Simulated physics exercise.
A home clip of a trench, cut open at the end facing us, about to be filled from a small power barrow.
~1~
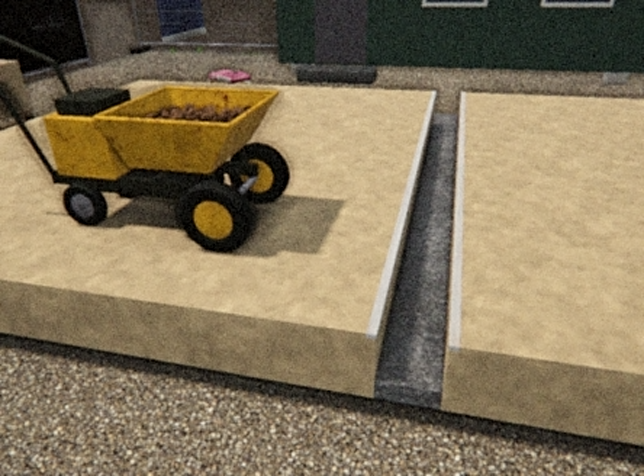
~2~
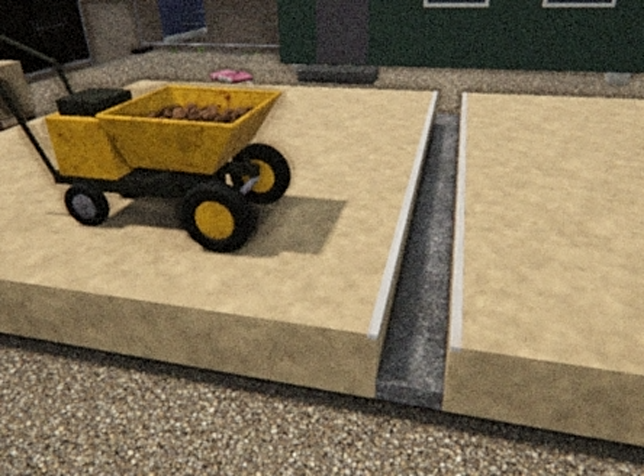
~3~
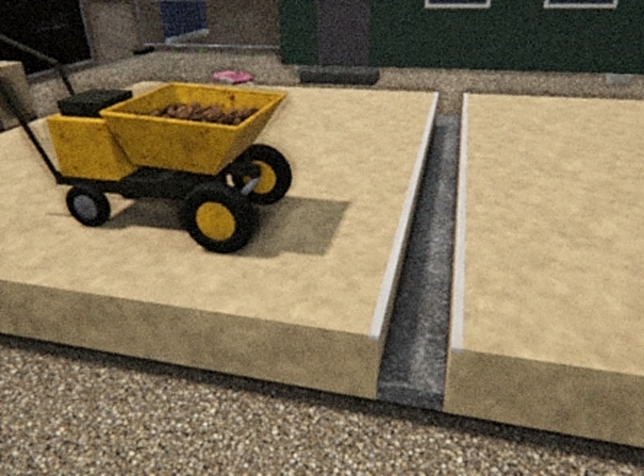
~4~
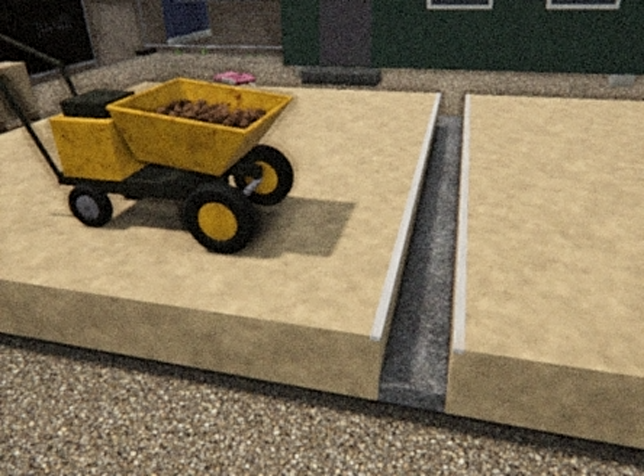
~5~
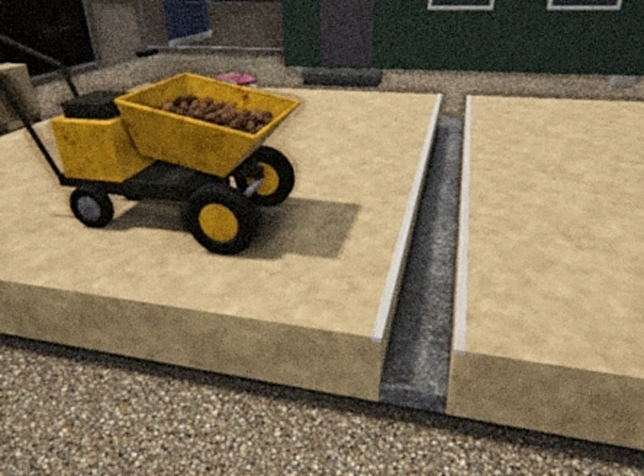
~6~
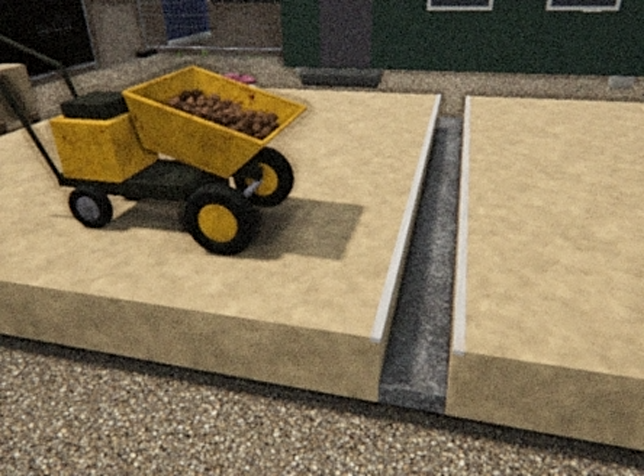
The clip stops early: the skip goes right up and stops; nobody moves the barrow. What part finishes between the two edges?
It catches under half.
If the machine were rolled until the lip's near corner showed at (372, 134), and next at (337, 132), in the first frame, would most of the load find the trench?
At the first place the smaller part, at the second above a half.
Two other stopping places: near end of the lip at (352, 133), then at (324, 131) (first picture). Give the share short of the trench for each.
Roughly 0 per cent, and 0 per cent.
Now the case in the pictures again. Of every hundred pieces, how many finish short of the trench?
Close to 75 per cent.
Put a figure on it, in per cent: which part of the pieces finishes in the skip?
It comes to 10 per cent or so.
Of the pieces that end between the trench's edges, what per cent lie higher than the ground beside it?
Close to 0 per cent.
Just after the last frame, skip tipped steeply; every one in the skip.
A moment on, skip tipped steeply; the larger part in the skip; about a tenth short of the trench; just a few falling.
Further on, skip tipped right over; roughly a quarter in the skip; roughly two thirds short of the trench; about a tenth in or heaped over the trench.
When it is over, skip tipped right over; about a tenth in the skip; the larger part short of the trench; about a tenth in or heaped over the trench; not one beyond it.
